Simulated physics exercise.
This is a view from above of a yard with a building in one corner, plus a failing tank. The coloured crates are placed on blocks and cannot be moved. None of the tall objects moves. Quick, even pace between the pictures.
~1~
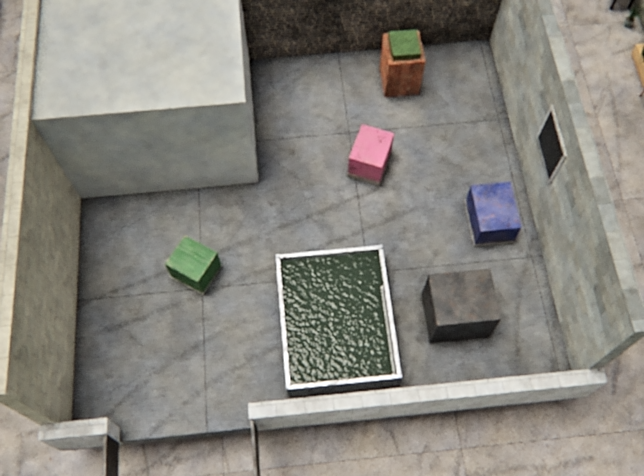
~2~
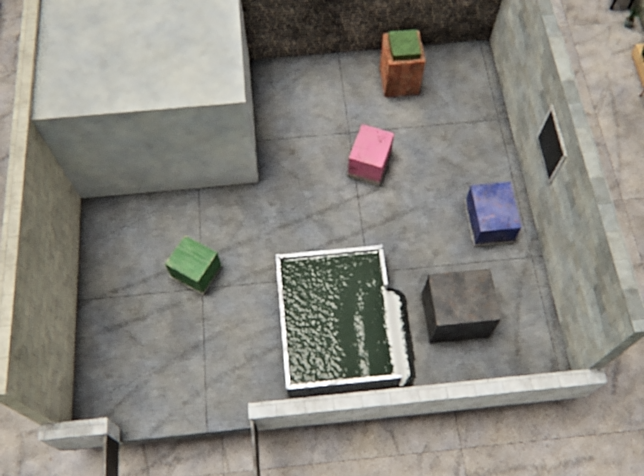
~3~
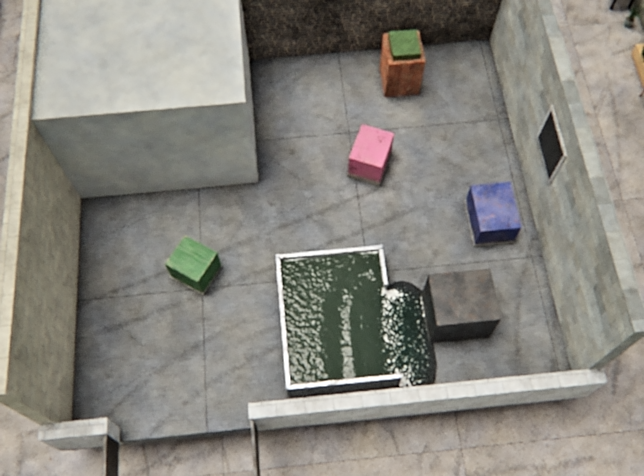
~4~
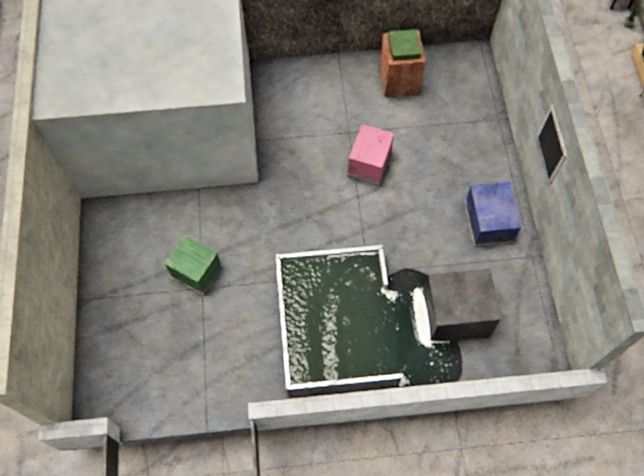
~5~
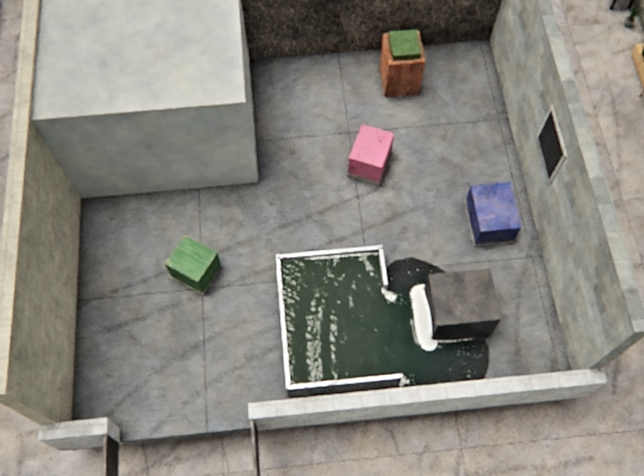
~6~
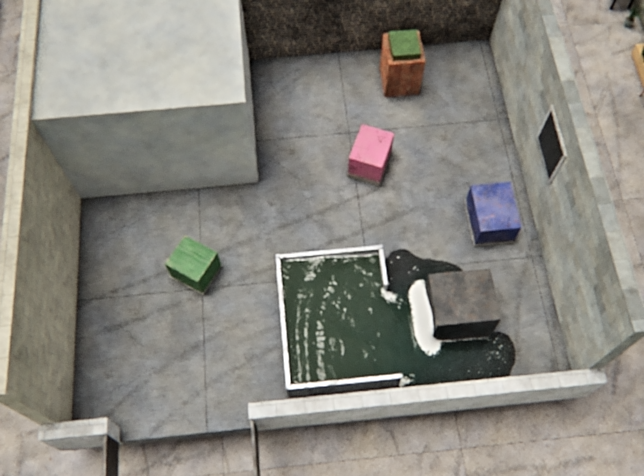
Dark water pours from the tank's right side and spreads around the dark gray block.
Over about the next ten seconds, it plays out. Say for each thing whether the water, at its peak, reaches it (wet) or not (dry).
Green crate: Dry; pink crate: Dry; blue crate: Wet.
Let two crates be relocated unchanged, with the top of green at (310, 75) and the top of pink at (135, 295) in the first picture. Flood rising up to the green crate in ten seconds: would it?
The green crate simply gets reached.
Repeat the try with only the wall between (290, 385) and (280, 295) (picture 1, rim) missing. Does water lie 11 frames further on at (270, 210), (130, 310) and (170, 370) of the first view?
Well, the first one's left untouched, the second's sodden, and the third's sodden.
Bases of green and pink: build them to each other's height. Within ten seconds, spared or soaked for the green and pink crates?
Green: Untouched, pink: Flooded.
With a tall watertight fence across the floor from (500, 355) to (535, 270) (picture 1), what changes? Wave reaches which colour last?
Lab note: Final one reached is the crate marked green.
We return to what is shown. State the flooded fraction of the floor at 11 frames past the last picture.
I'd estimate some 25 per cent.
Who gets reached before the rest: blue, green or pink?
The crate marked blue, then.
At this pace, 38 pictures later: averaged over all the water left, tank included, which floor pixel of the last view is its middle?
I'd mark it close to (406, 260).
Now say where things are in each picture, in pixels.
The first frame shows still water in the open tank at (336, 316).
In the second frame, water pours out at (389, 335) and has run to (395, 293).
In the third frame, the front is at a hidden place, out from the gap at (389, 336).
In the fourth frame, water pours out at (389, 336) and has run to (454, 378).
In the fifth frame, the front is at (483, 361), out from the gap at (389, 336).
In the sixth frame, the front is at (509, 351), out from the gap at (389, 336).
A moment on, water covers 15 % of the floor; the green crate not reached, the pink crate not reached, the blue crate water round its plinth.
Next, water covers 25 % of the floor; the green crate not reached, the pink crate water round its plinth, the blue crate water round its plinth.
Then, water covers 35 % of the floor; the green crate not reached, the pink crate water round its plinth, the blue crate water round its plinth.
Later, water covers 50 % of the floor; the green crate not reached, the pink crate water round its plinth, the blue crate water round its plinth.
In the end, water covers 80 % of the floor; the green crate stayed above the water, the pink crate stayed above the water, the blue crate was topped.
